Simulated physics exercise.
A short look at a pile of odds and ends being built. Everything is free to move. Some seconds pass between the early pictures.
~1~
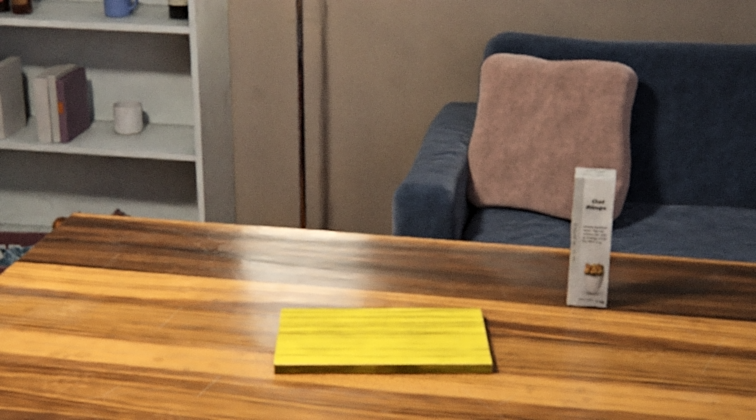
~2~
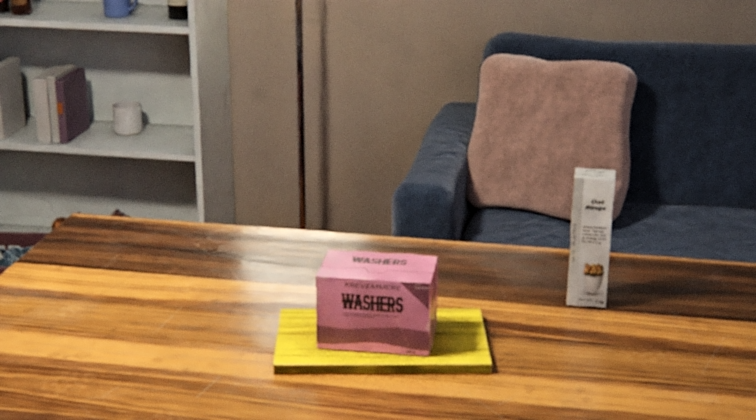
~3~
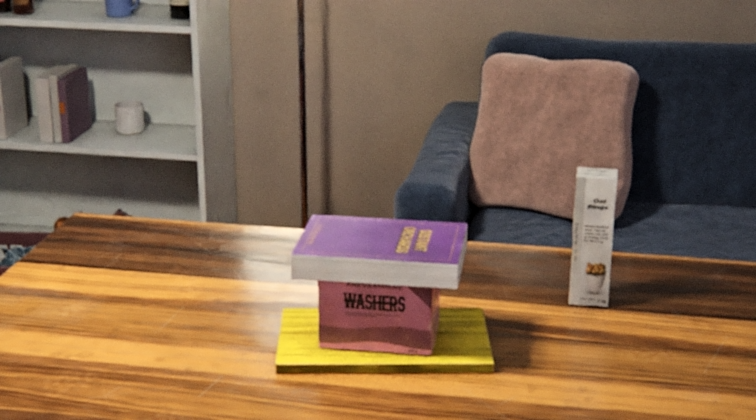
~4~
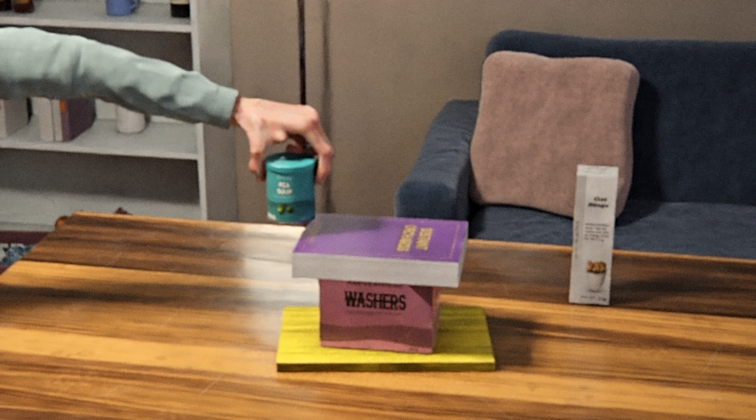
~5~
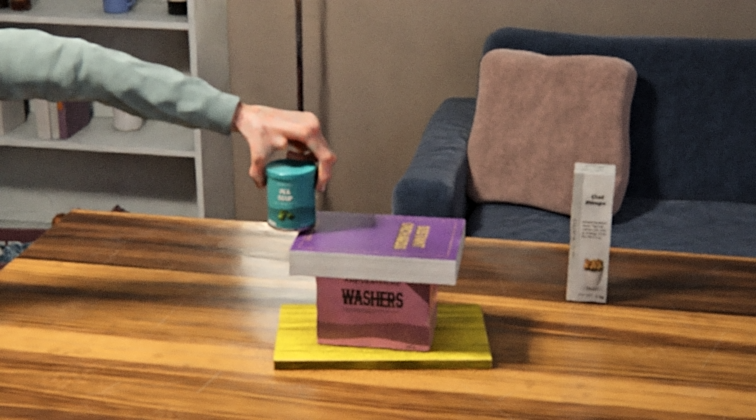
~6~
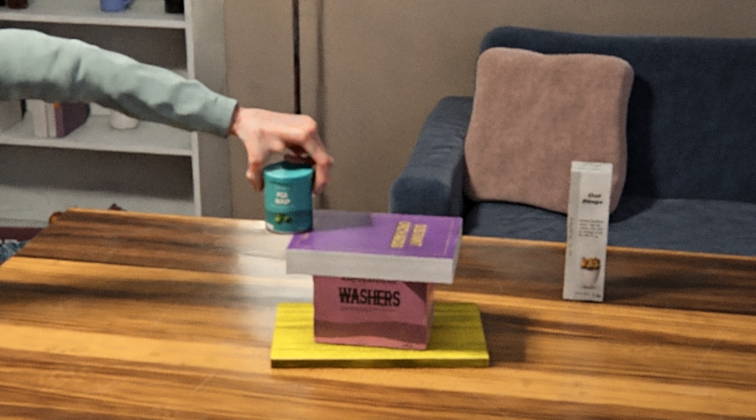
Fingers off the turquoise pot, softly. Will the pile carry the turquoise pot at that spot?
It gives way.
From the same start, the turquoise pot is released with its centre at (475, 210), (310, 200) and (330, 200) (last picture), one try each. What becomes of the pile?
First, it loses its balance; second, it stays up; third, it keeps its balance.
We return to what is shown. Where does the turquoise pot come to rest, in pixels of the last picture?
Near (228, 342).
Then, 0.40 s after the last picture, turquoise pot now fallen.
Then, 0.50 s after the last picture, things are still on the move.
Then, 1.90 s after the last picture, as before.
At rest, fallen, turquoise pot; the other 4 in place. Seen from the same camera at the end, turquoise pot near (228, 342). The pile loses its balance.
